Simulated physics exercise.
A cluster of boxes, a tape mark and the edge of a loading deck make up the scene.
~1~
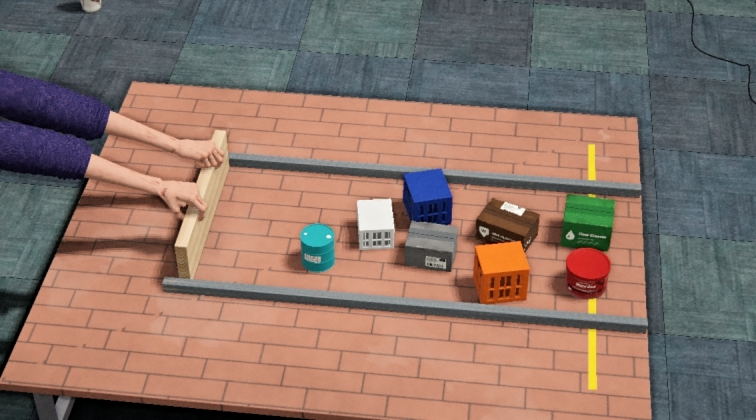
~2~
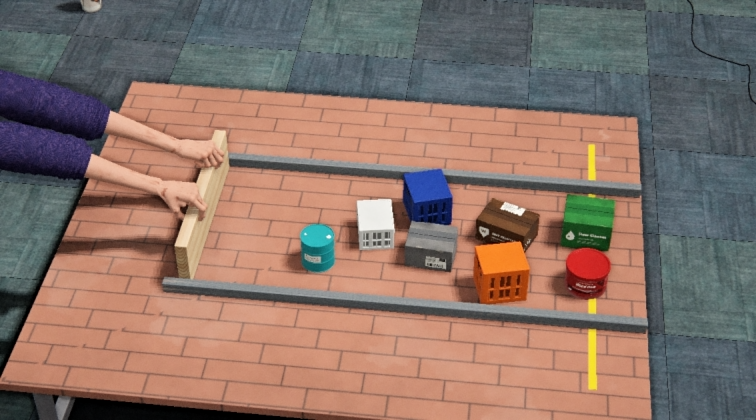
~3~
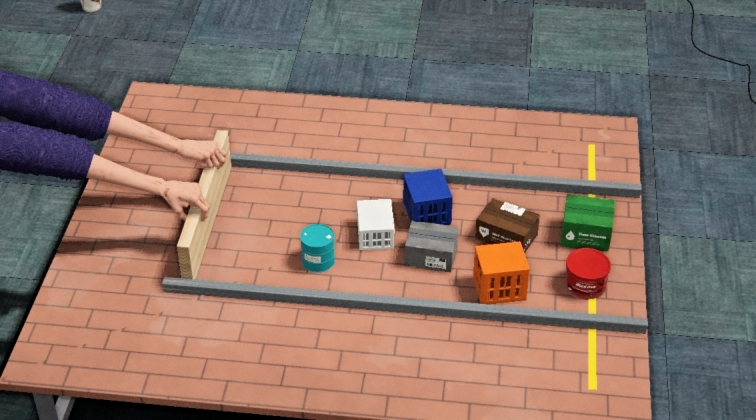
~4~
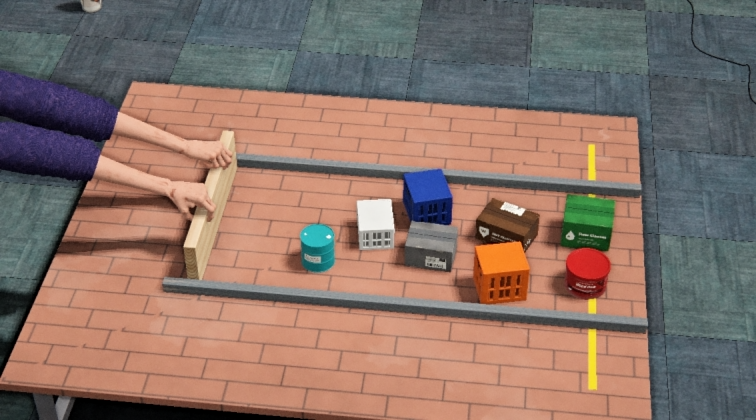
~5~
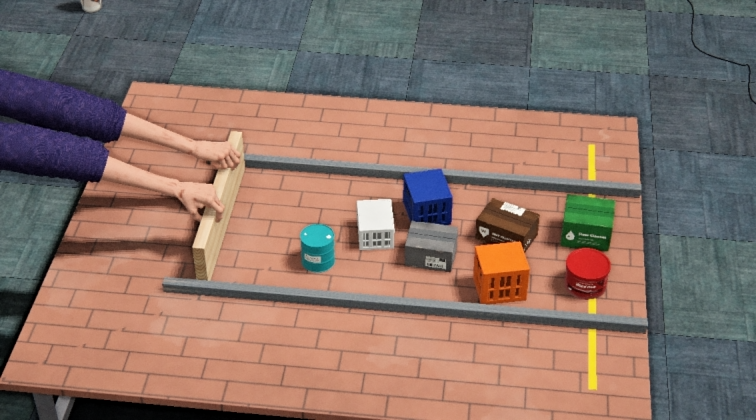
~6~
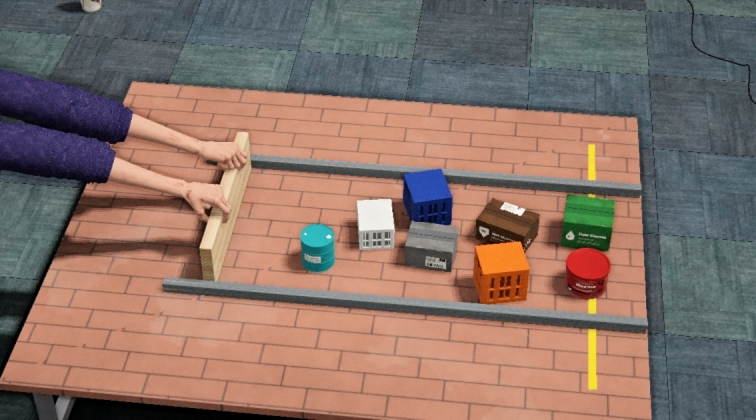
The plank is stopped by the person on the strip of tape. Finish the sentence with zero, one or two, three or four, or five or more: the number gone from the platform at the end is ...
The number gone from the platform at the end is three or four.
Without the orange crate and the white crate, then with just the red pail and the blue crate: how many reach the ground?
Fallen: 3 in the first try, 3 in the other.
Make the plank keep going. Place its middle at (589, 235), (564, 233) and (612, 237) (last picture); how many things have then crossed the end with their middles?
4, 2, 5.
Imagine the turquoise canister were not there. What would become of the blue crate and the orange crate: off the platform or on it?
Blue crate stays put, orange crate stays put.
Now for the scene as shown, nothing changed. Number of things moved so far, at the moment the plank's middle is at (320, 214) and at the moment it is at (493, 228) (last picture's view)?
Up to then 1, and up to the other point 8.
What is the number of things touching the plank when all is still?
It's touching 3 at the end.
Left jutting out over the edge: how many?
That'd be 1.
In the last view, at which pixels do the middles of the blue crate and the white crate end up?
The blue crate ends up near (616, 198), and the white crate near (610, 242).
Soon after, none off yet; green parcel at rest near (588, 223); red pail at rest near (587, 274); brown parcel at rest near (507, 227).
In the end, the number that fall off is three or four; gone, grey parcel, brown parcel, red pail and green parcel.
